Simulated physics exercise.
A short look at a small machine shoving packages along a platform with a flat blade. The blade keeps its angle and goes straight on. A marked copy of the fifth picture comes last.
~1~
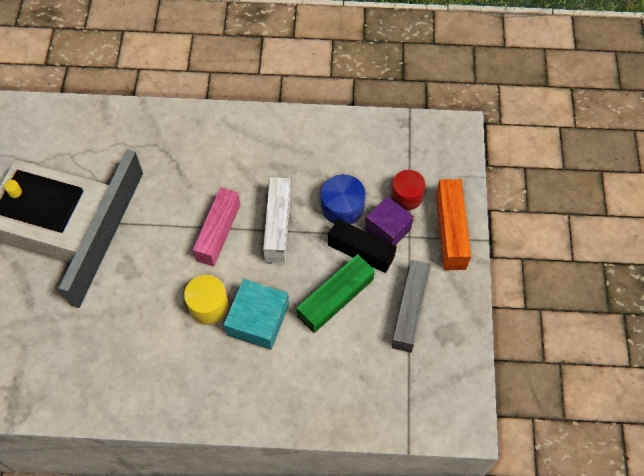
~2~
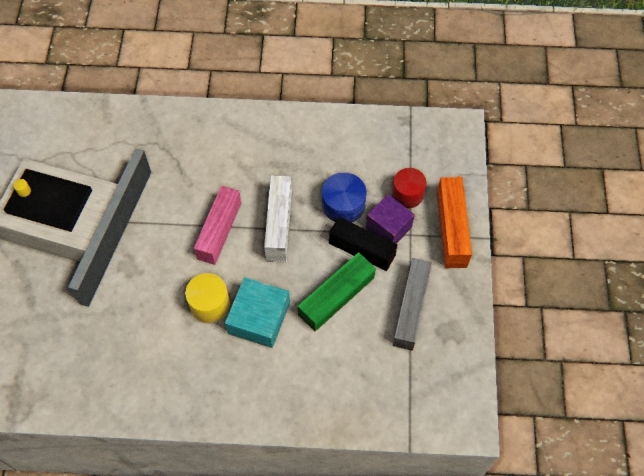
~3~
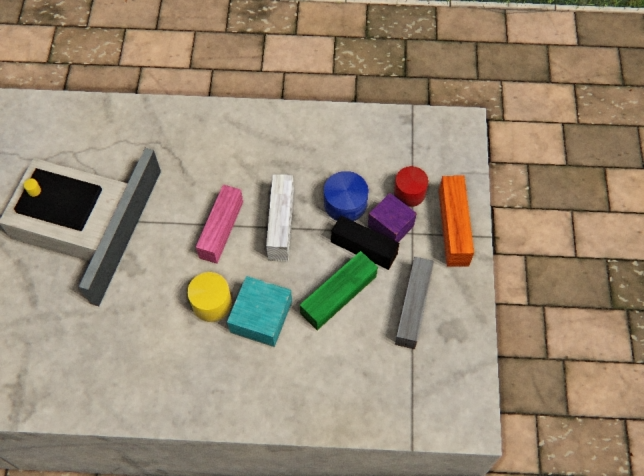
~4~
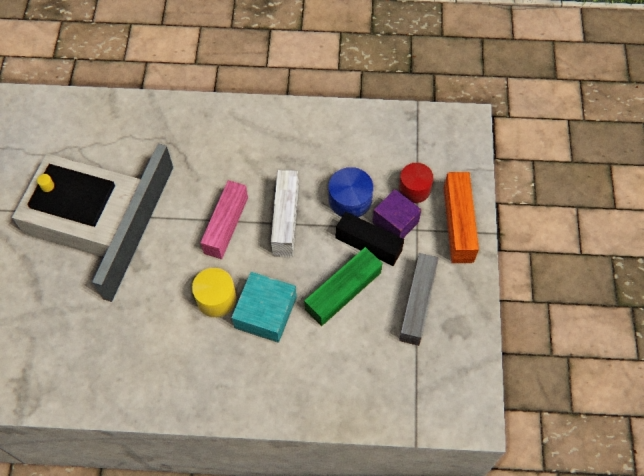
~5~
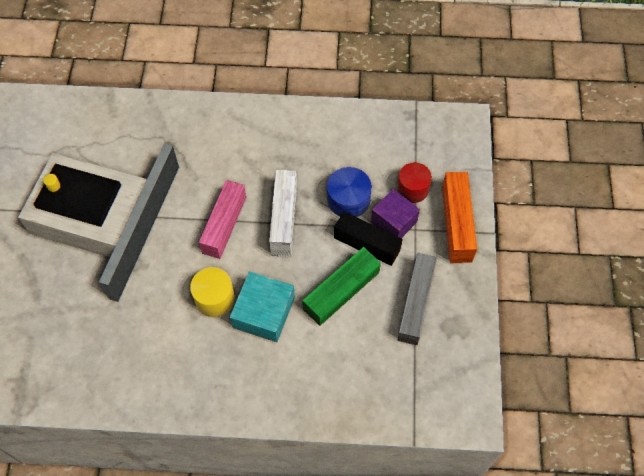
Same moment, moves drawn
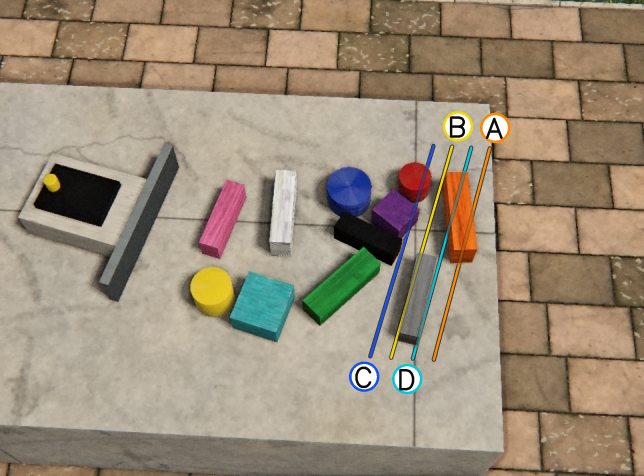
A small machine with a flat grey blade moves slowly to the right along a pale stone platform, closing a little of the gap to a scattered group of colourful blocks and canisters, which stay still.
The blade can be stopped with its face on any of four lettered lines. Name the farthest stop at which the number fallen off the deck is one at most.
At C, and not beyond.
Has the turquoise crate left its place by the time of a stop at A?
By then, yes.
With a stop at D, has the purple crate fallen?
Yes.
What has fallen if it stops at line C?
The orange stick goes over.
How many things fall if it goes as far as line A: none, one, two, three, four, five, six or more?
Six or more.
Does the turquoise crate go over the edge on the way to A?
No.
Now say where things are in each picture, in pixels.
The first picture shows blue canister (343, 200); white stick (278, 221); yellow canister (207, 300).
The second picture shows robot (53, 201); purple crate (390, 221).
The third picture shows robot (63, 200); red canister (411, 186).
The fourth picture shows robot (76, 196); grey stick (419, 299).
The fifth picture shows robot (83, 196); turquoise crate (263, 307); black stick (367, 239); blue canister (349, 192).
On the copy, A at (464, 248); B at (424, 246); C at (404, 245); D at (444, 247).
On C. First, robot (177, 200); turquoise crate (276, 311); yellow canister (234, 297).
Then, robot (271, 205); orange stick (463, 217); purple crate (431, 235).
Finally, robot (346, 208); orange stick over the edge; purple crate (485, 248); one fallen.
By contrast, A drops seven; B drops three; D drops four.
